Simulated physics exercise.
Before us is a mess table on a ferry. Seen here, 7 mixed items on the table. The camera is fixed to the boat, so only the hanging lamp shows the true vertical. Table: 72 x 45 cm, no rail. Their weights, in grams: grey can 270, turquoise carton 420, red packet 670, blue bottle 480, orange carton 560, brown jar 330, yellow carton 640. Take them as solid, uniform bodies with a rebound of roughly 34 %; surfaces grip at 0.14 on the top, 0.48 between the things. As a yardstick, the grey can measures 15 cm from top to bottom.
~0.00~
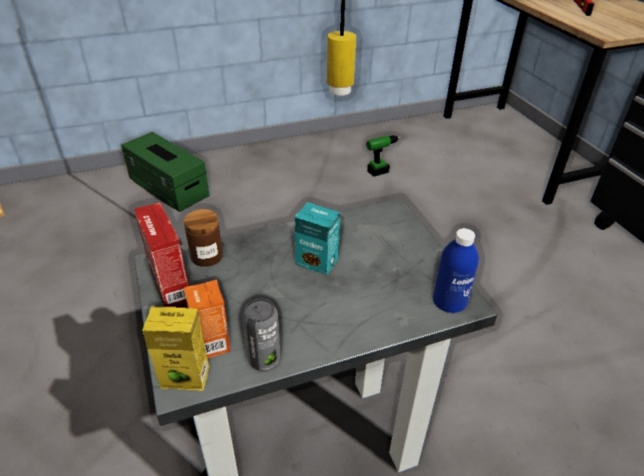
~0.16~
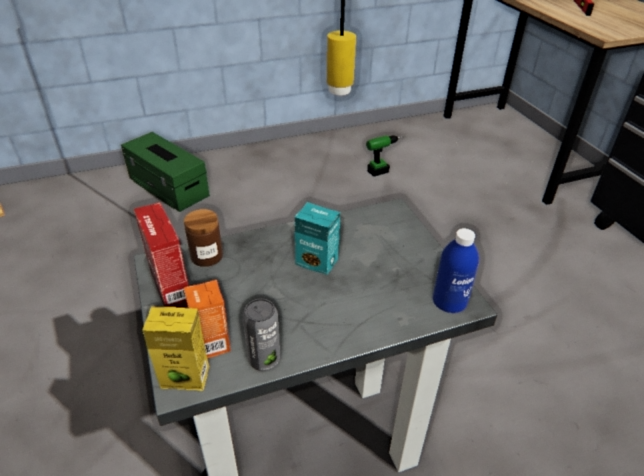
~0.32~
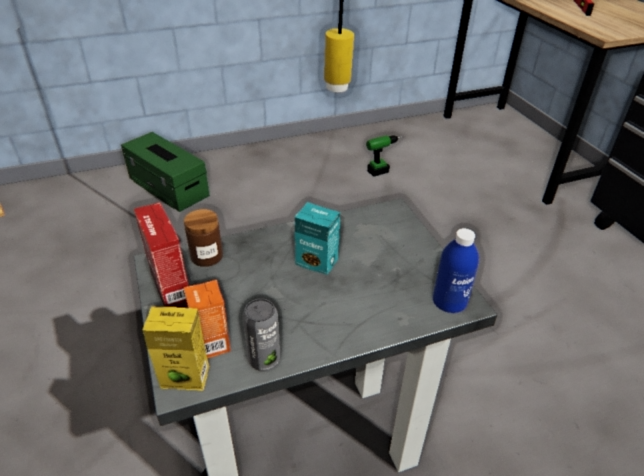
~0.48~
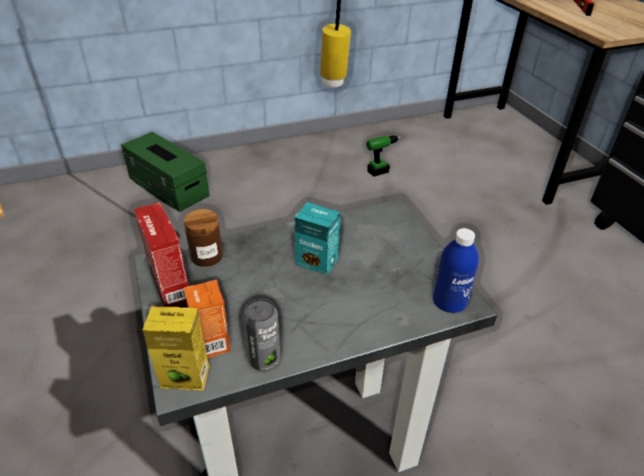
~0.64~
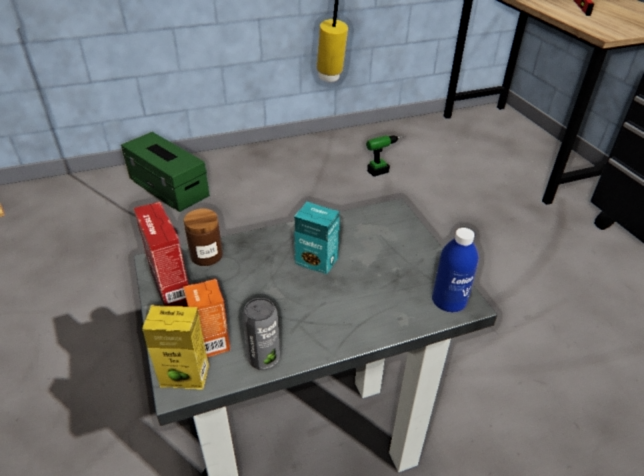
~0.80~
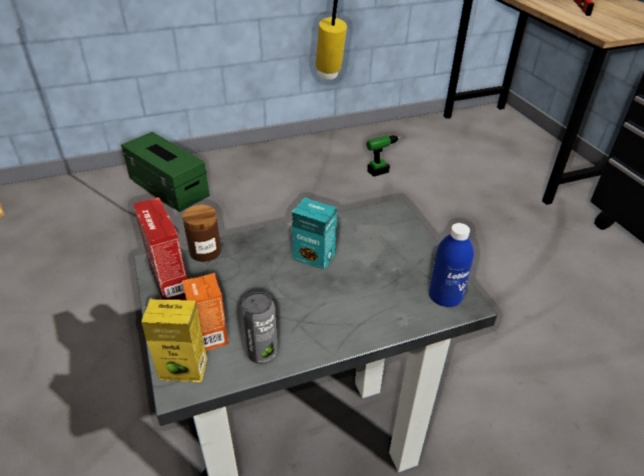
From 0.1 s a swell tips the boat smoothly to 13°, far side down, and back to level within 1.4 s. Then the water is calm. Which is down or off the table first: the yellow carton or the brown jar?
Of the two named, the second: The brown jar.
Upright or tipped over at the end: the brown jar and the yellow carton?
The brown jar falls over; the yellow carton is still upright.
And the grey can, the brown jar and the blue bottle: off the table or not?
The grey can ends on the table; the brown jar finishes off the table; the blue bottle ends on the table.
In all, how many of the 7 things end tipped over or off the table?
In all, 3.
By 1.10 s, boat heeled 8°, far side down; brown jar now off the table; yellow carton 10 cm from its spot near (170, 310); orange carton 10 cm from its spot.
By 1.40 s, boat level; turquoise carton and red packet now off the table; yellow carton 19 cm from its spot near (165, 283); orange carton 18 cm from its spot.
By 1.70 s, boat level; yellow carton 19 cm from its spot near (164, 281); orange carton 19 cm from its spot; grey can 17 cm from its spot.
By 1.90 s, yellow carton resting near (164, 281).
When it is over (2.1 s), off the table, turquoise carton, red packet and brown jar; not toppled but over 5 cm from the start, grey can, blue bottle, orange carton and yellow carton. End places, in pixels of the last picture, yellow carton near (164, 281), brown jar near (216, 351). Yellow carton was never lost; brown jar went at 1.00 s.
